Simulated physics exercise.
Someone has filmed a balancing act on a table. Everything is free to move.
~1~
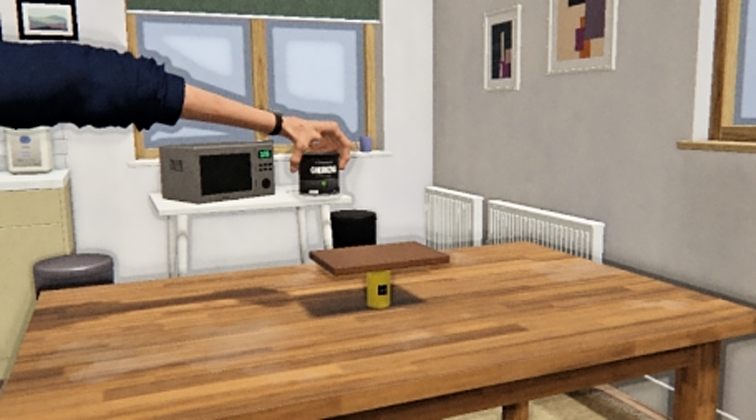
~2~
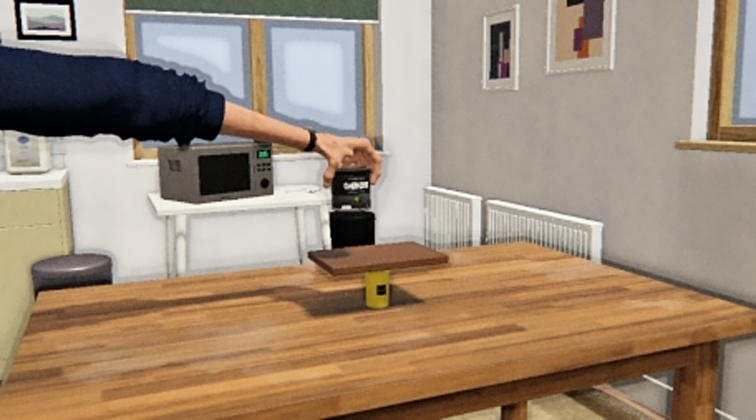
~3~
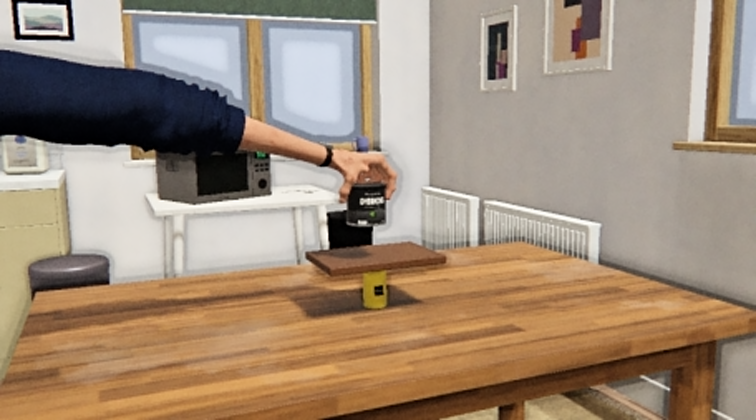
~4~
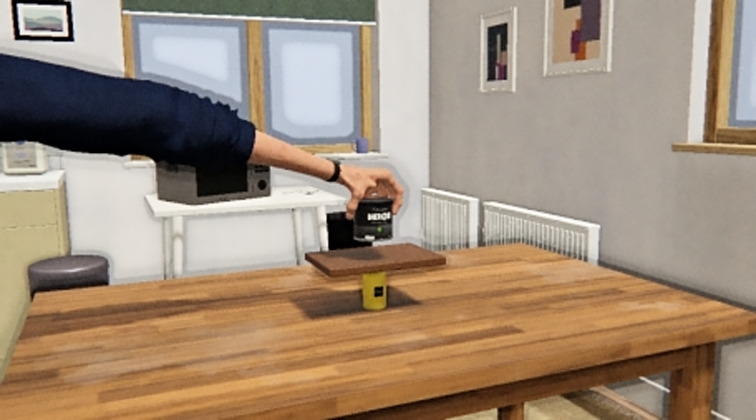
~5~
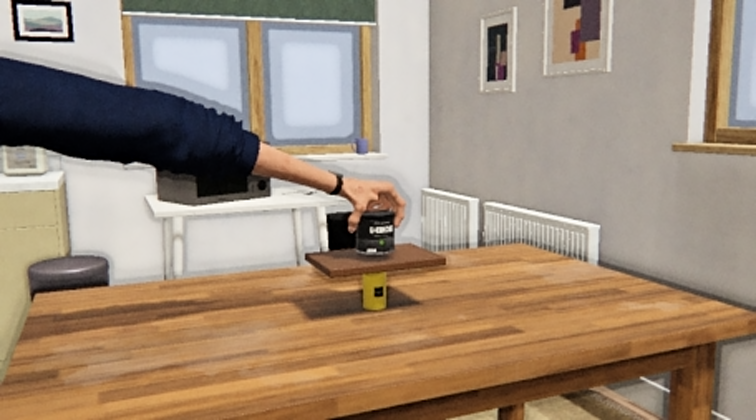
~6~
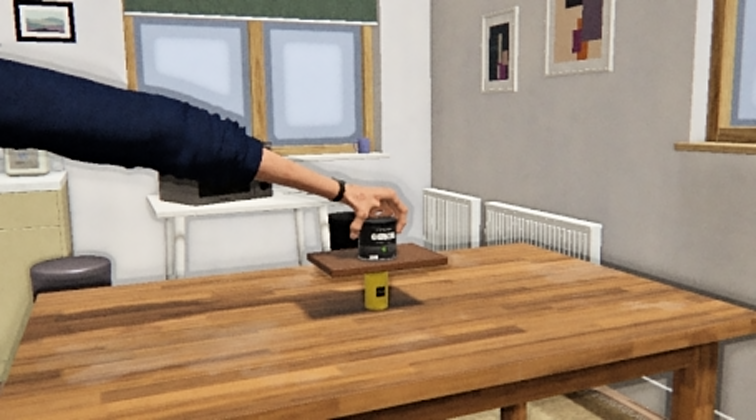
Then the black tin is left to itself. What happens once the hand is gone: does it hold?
As it turns out, it holds.
Then, 0.20 s after the last picture, nothing has stirred.
Then, 0.40 s after the last picture, black tin resting near (377, 239).
At rest, all 3 in place. Seen from the same camera at the end, black tin near (377, 239). The stack stays up.
